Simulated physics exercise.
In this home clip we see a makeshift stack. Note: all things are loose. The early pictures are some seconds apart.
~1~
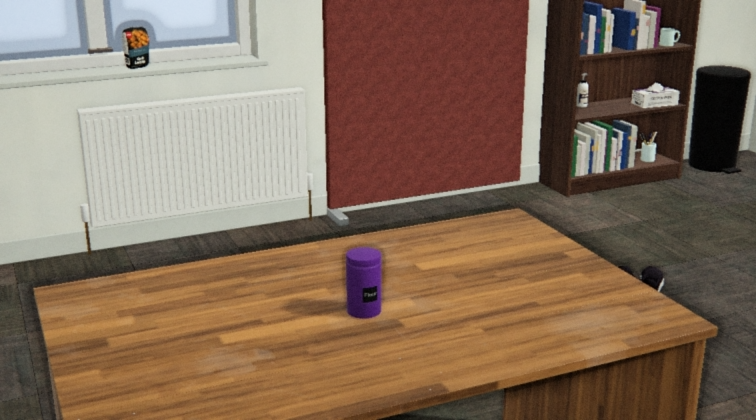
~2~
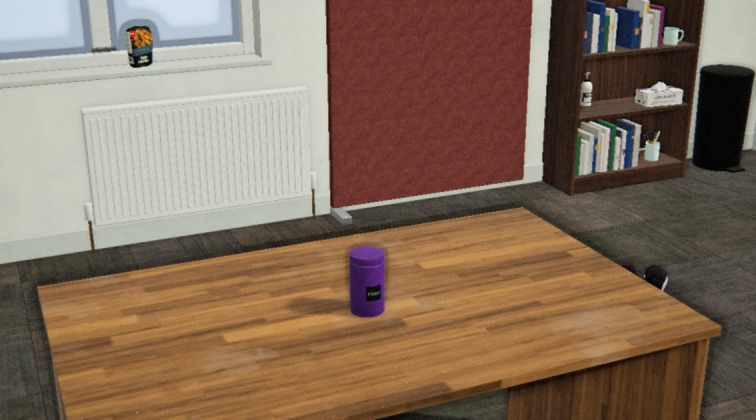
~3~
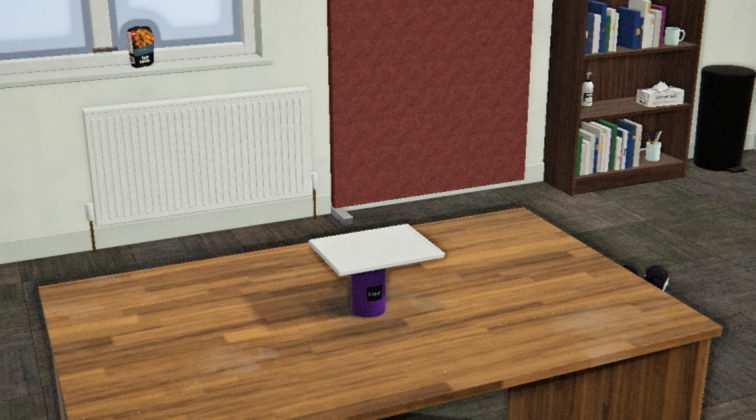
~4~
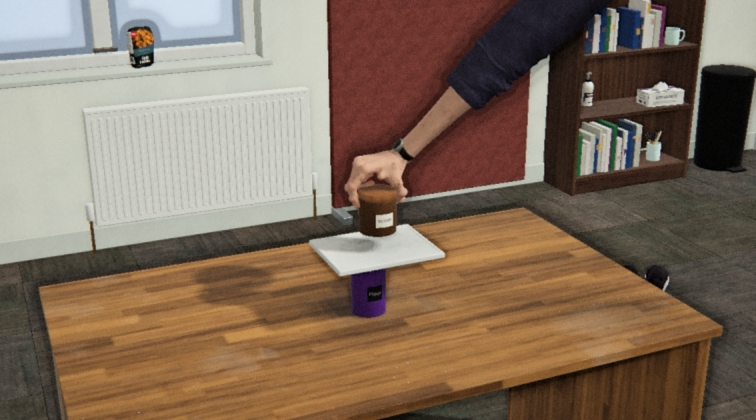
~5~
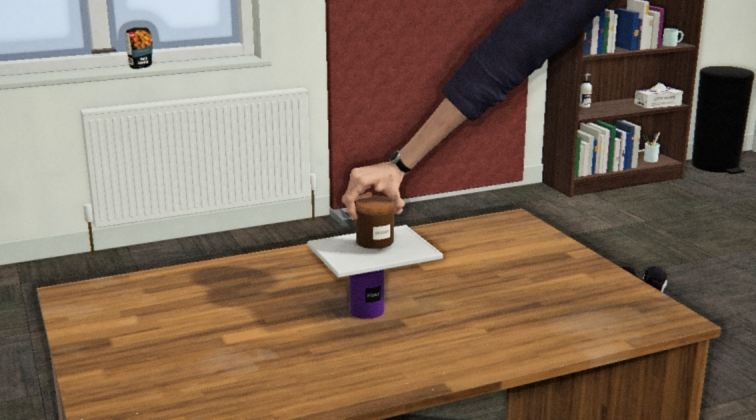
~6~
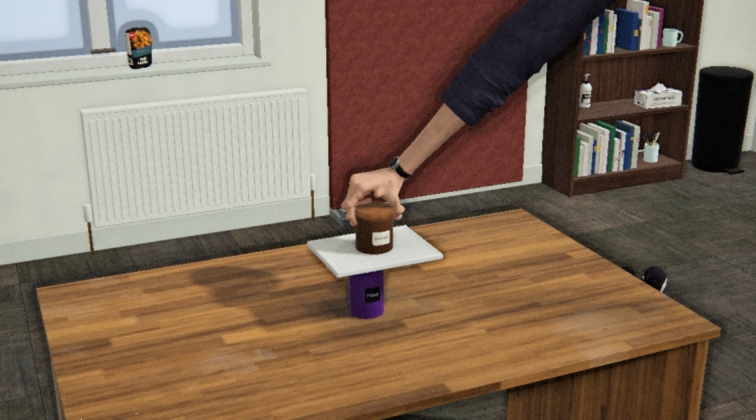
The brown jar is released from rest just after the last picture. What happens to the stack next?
Stable.
Then, 0.20 s on from there, no change.
Then, 0.50 s on from there, brown jar resting near (374, 228).
In the end, all 3 unmoved. At the end, from the last picture's camera, brown jar near (374, 228). The stack stays up.
